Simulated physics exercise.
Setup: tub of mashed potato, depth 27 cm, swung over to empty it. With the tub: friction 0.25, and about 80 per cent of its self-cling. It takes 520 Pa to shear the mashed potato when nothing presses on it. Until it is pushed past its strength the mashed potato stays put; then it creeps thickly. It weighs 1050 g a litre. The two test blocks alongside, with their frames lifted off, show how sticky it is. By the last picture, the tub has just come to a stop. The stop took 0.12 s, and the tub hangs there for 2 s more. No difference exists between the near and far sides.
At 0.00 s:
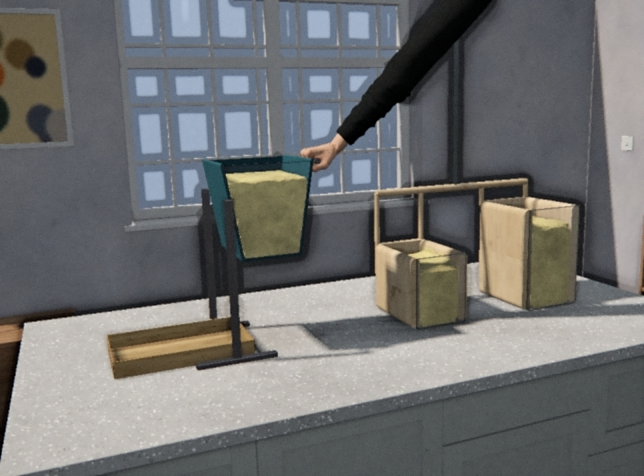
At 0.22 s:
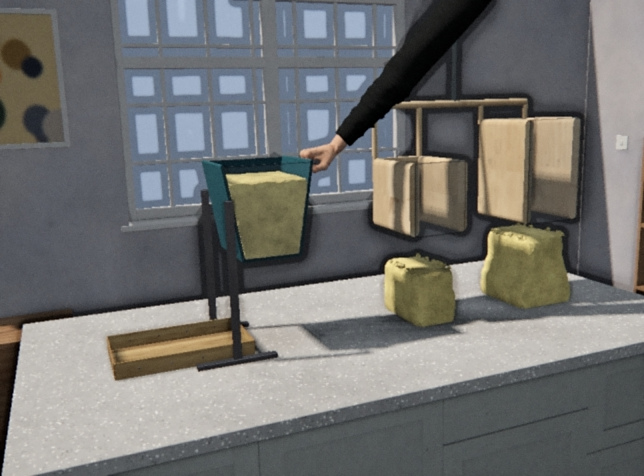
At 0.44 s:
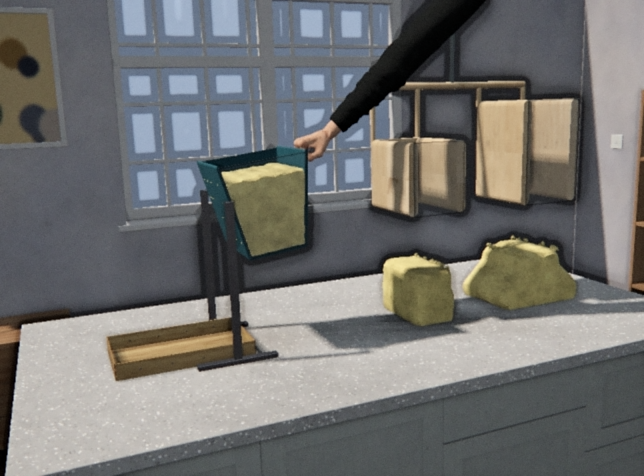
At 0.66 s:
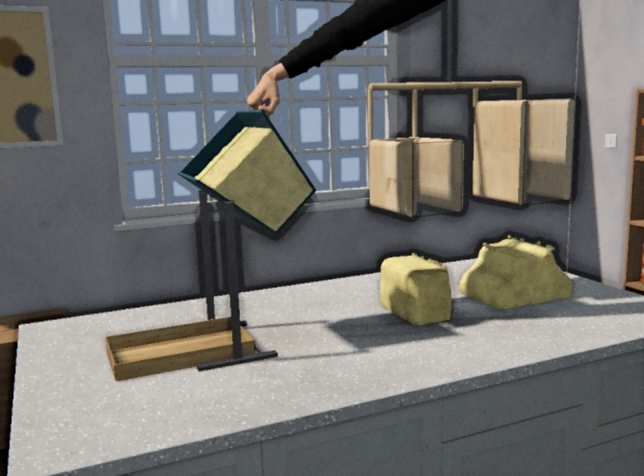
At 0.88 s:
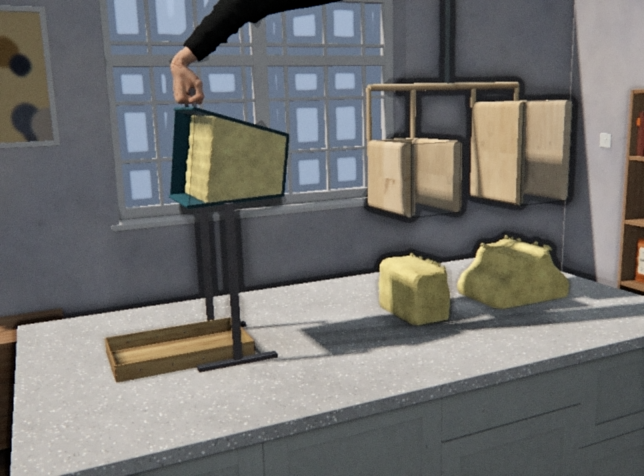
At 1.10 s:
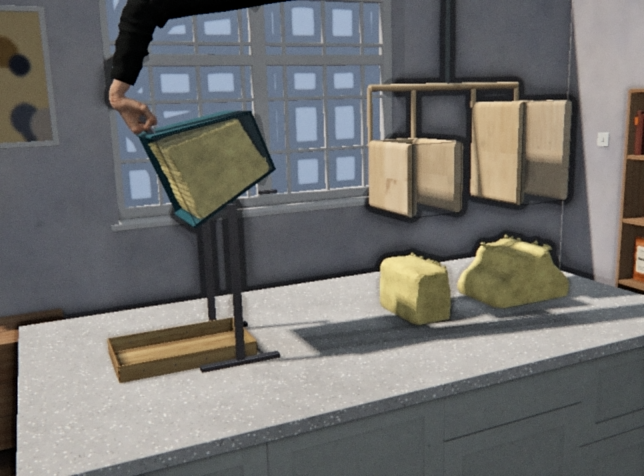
Teal tub of yellowish mash held as casings lift off two blocks, one slumping, then turned leftward by hand past horizontal.
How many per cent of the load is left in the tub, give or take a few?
I would say close to 0 percent.
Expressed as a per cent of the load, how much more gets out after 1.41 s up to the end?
Roughly 14 %.
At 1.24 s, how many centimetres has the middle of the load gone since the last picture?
About 9 cm.
By 1.24 s, the tub is at 111 degrees and holds 71 %.
By 1.41 s, the tub is at 111 degrees and holds 15 %.
By 1.58 s, the tub is at 111 degrees and holds 0 %.
By 1.75 s, the tub is at 111 degrees and holds 0 %.
By 3.10 s, at the end, the tub is at 111 degrees and holds 0 %.
